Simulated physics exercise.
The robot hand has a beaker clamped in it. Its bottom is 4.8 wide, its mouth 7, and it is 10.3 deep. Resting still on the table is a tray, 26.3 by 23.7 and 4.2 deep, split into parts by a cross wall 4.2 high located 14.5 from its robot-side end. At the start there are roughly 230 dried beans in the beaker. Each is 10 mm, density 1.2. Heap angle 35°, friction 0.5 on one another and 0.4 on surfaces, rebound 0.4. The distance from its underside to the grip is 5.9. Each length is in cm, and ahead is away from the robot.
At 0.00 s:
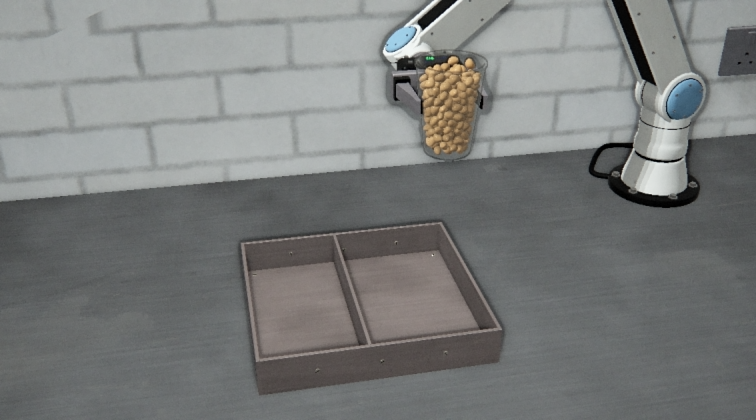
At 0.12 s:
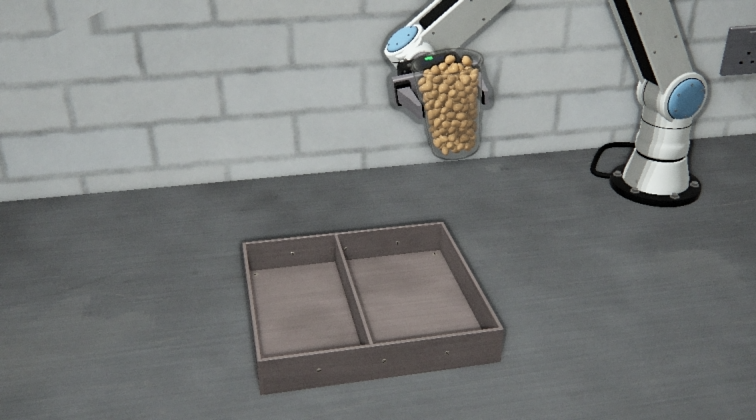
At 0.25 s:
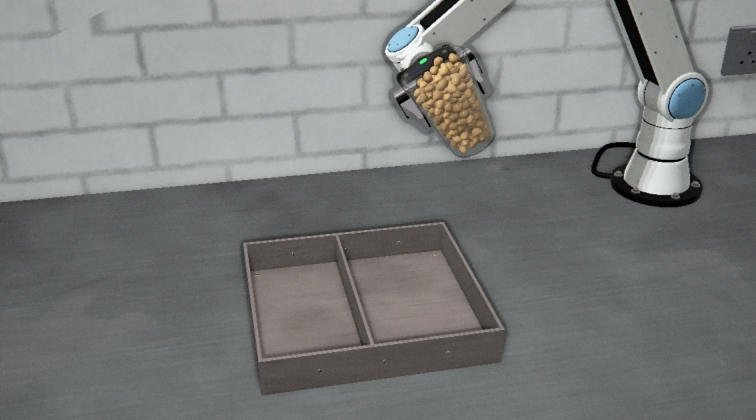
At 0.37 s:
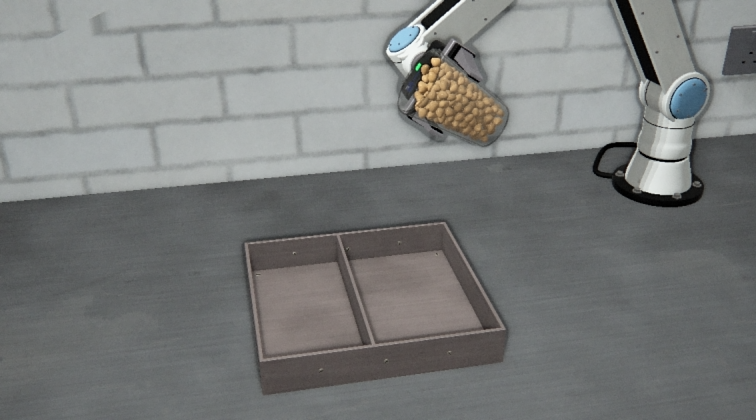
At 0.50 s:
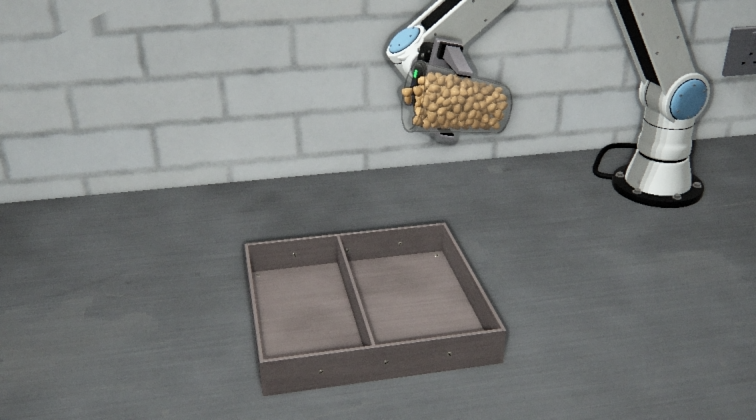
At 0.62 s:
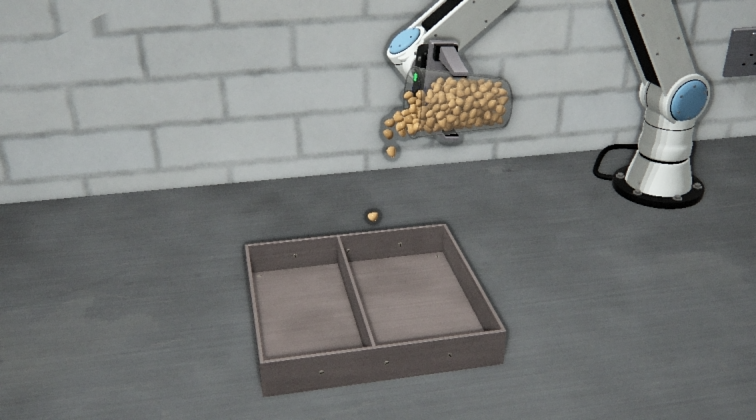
Robot arm tilting a clear beaker of tan beans onto its side above a divided tray, a few beans dropping from its mouth.
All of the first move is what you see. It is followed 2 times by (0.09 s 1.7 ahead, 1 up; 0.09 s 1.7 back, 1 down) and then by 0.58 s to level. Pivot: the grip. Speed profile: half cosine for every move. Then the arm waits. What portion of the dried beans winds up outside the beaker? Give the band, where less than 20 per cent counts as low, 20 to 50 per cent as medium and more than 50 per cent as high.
High.
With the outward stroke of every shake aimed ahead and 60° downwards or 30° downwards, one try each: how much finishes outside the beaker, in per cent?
You'd get some 20 per cent with the first setting and some 40 per cent with the second.
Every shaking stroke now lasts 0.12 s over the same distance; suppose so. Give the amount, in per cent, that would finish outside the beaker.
Then about 45 per cent.
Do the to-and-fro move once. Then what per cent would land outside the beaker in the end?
That would give close to 40 percent.
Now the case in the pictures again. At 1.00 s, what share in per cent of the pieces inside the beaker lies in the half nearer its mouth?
75 %.
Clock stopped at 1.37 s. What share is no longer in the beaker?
By then about 65 % is out.
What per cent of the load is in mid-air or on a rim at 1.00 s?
About 21 %.
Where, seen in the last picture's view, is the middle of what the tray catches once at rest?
Approximately (347, 314) in pixels.
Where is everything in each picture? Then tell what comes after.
In the first picture, beaker middle at (449, 108), level; upper third of the load around (451, 84), from x 425 to 475, top at y 60; 234 in the beaker.
In the second picture, beaker middle at (451, 108), tilted 8° forward; upper third of the load around (451, 84), from x 425 to 475, top at y 60.
In the third picture, beaker middle at (455, 107), tilted 29° forward; upper third of the load around (450, 86), from x 420 to 485, top at y 60.
In the fourth picture, beaker middle at (458, 105), tilted 56° forward; upper third of the load around (448, 87), from x 420 to 500, top at y 65.
In the fifth picture, beaker middle at (459, 103), tilted 77° forward; upper third of the load around (451, 90), from x 405 to 505, top at y 75.
In the sixth picture, beaker middle at (460, 103), tilted 85° forward; upper third of the load around (463, 93), from x 375 to 505, top at y 80; 232 in the beaker, 2 in flight or on a rim.
After 1.00 s, tilted 85° forward, highest piece 27 above the table; 107 in the beaker, 50 in the far-side part, 28 in the robot-side part, 49 in flight or on a rim.
After 1.37 s, tilted 20° forward, highest piece 29 above the table; 86 in the beaker, 79 in the far-side part, 67 in the robot-side part, 2 in flight or on a rim.
After 1.76 s, level, highest piece 27 above the table; 86 in the beaker, 79 in the far-side part, 69 in the robot-side part.
After 2.81 s, level, highest piece 27 above the table; 86 in the beaker, 79 in the far-side part, 69 in the robot-side part.
At rest, 86 in the beaker, 79 in the far-side part, 69 in the robot-side part. That is 63 % outside the beaker.
